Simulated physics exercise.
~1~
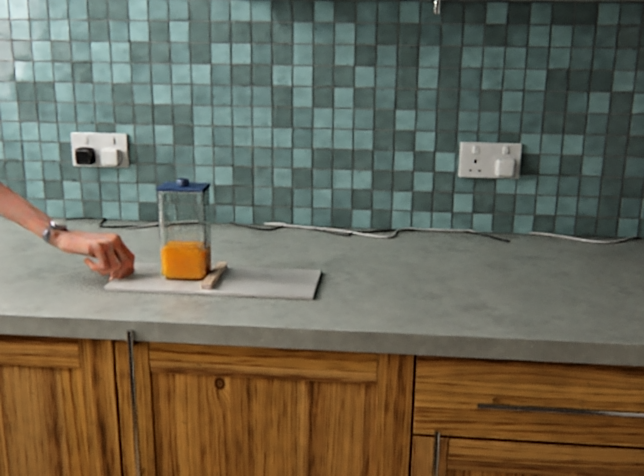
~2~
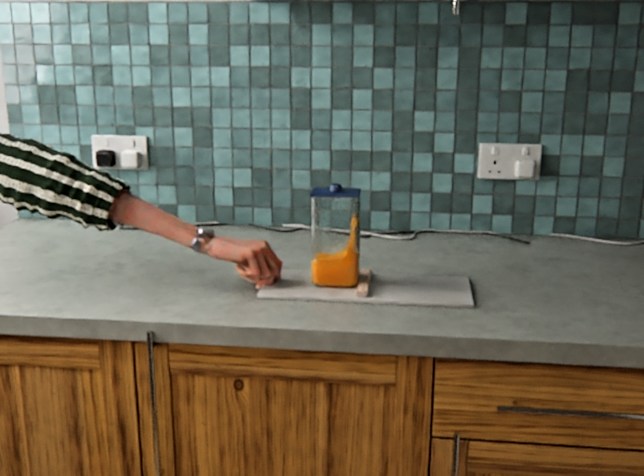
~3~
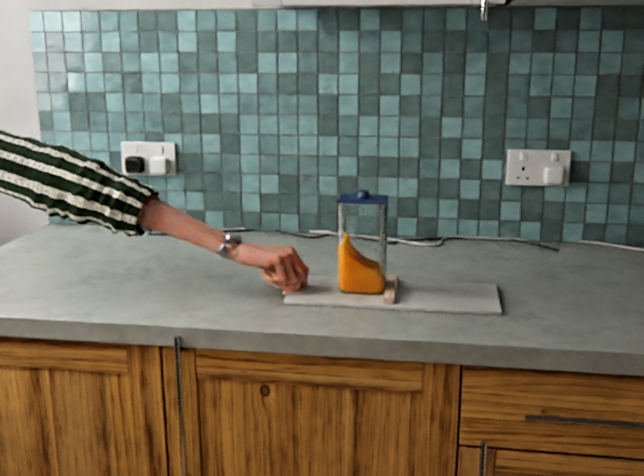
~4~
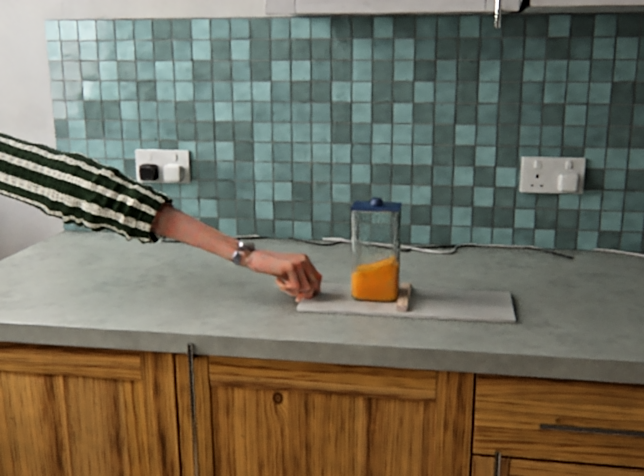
Orange juice surged up one side of a clear, blue-topped square bottle as a hand slid the pale board beneath it to the right along a grey kitchen counter, then sloshed to the other side and back, leaving the bottle upright against its strip.
